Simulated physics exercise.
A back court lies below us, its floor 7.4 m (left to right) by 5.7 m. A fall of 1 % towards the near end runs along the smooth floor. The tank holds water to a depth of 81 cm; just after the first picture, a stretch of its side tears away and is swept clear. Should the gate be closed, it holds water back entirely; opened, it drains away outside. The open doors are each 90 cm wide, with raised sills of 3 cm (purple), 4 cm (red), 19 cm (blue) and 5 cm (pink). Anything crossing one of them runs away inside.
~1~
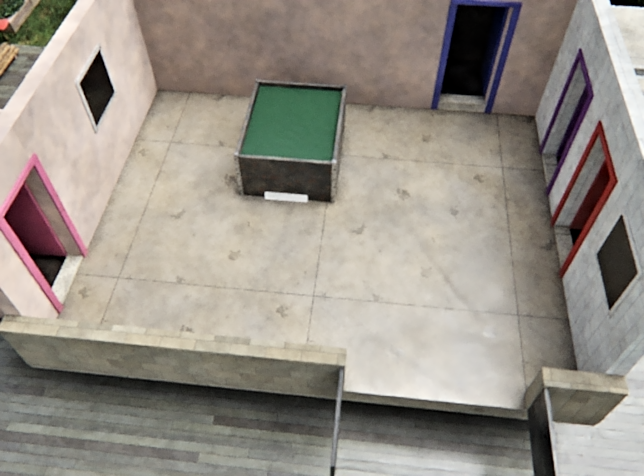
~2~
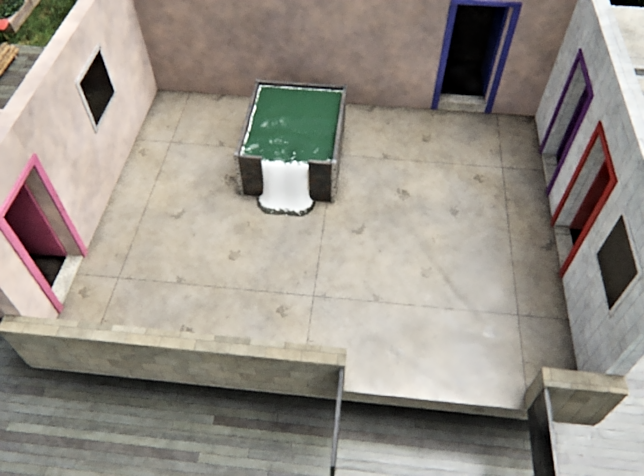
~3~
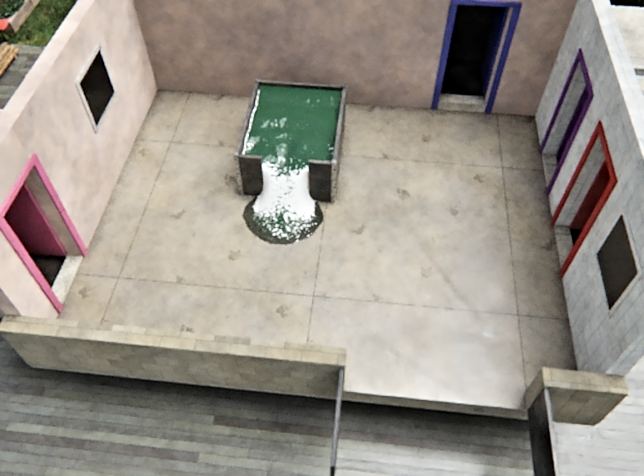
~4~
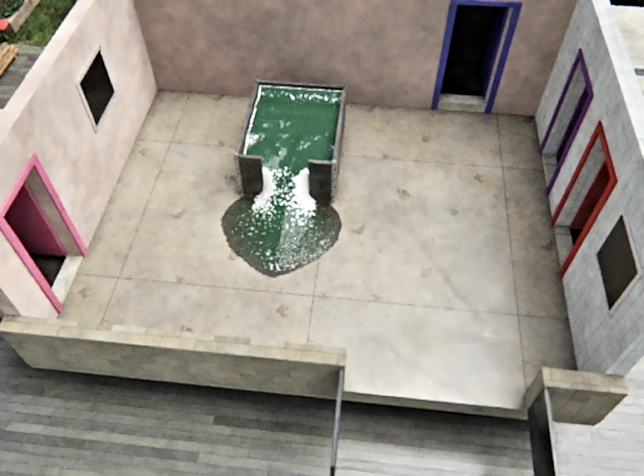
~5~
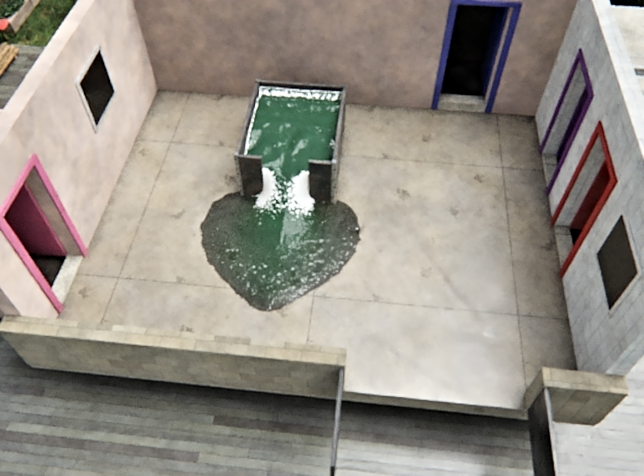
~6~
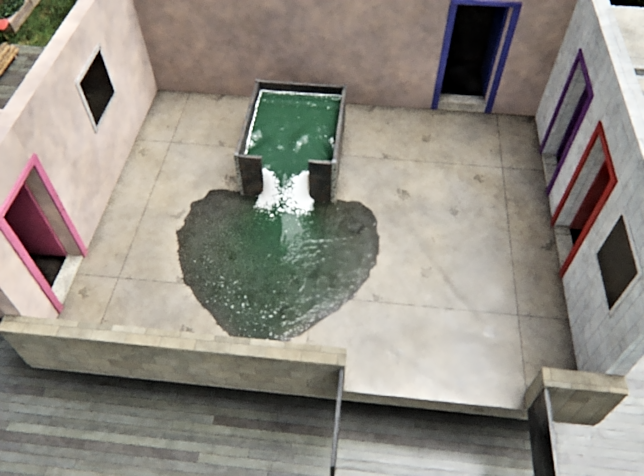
A tank of green water in a walled court broke open at its near side, and white, foaming water poured out, spreading across the pale floor in a wide, dark pool towards the near wall.
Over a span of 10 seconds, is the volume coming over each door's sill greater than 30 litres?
At the end, the purple door is going to fall short of the limit; the red door is going to fall short of the limit; the blue door is going to fall short of the limit; the pink door is going to top the limit.
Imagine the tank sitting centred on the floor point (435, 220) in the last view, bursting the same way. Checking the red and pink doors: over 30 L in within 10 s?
For the red door, the amount is acceptable; for the pink door, the amount is acceptable.
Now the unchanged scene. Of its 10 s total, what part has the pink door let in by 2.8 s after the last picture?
I'd put it at about 25 per cent by that point.
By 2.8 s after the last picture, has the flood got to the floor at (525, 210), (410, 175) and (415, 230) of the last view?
Well, the first is untouched by it, the next untouched by it, the last untouched by it.
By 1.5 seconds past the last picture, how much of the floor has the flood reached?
Covered: Roughly 35 %.
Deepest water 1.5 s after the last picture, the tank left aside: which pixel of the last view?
Look at roughly (59, 344).
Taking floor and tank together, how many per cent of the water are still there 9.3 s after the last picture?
Roughly 70 percent.
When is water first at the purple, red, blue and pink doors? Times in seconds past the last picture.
Purple 6.0 s, red 4.5 s, blue not in the 10 s, pink 1.1 s.
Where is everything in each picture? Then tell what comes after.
Still water, 81 cm deep, in the tank at (293, 123), in the first picture.
Water pours out at (287, 182) and has run 0.5 m, to (262, 204); typically 13 cm deep outside, 81 cm at the tank's back, in the second picture.
Water pours out at (287, 184) and has run 0.9 m, to (276, 240); typically 12 cm deep outside, 81 cm at the tank's back, in the third picture.
Water pours out at (287, 184) and has run 1.6 m, to (266, 270); typically 7 cm deep outside, 76 cm at the tank's back, in the fourth picture.
The front is at (260, 304), 2.2 m from the gap at (287, 184); 3.7 m2 of floor is under water; 68 cm left at the back of the tank, in the fifth picture.
Water pours out at (287, 184) and has run 2.8 m, to a hidden place; typically 4 cm deep outside, 70 cm at the tank's back, in the sixth picture.
Then, 0.7 s after the last picture water covers 30 % of the floor and is deepest (36 cm) near (280, 206); purple door not reached, red door not reached, blue door not reached, pink door not reached.
Then, 1.5 s after the last picture water covers 35 % of the floor and is deepest (38 cm) near (59, 344); purple door not reached, red door not reached, blue door not reached, pink door 12 cm at the sill, 1 L in.
Then, 2.8 s after the last picture water covers 40 % of the floor and is deepest (22 cm) near (47, 343); purple door not reached, red door not reached, blue door not reached, pink door 13 cm at the sill, 38 L in.
Then, 5.3 s after the last picture water covers 65 % of the floor and is deepest (13 cm) near (47, 343); purple door not reached, red door 3 cm at the sill, 0 L in, blue door not reached, pink door 11 cm at the sill, 111 L in.
Then, 9.3 s after the last picture water covers 85 % of the floor and is deepest (8 cm) near (47, 343); purple door 2 cm at the sill, 0 L in, red door 3 cm at the sill, 0 L in, blue door not reached, pink door 7 cm at the sill, 151 L in.
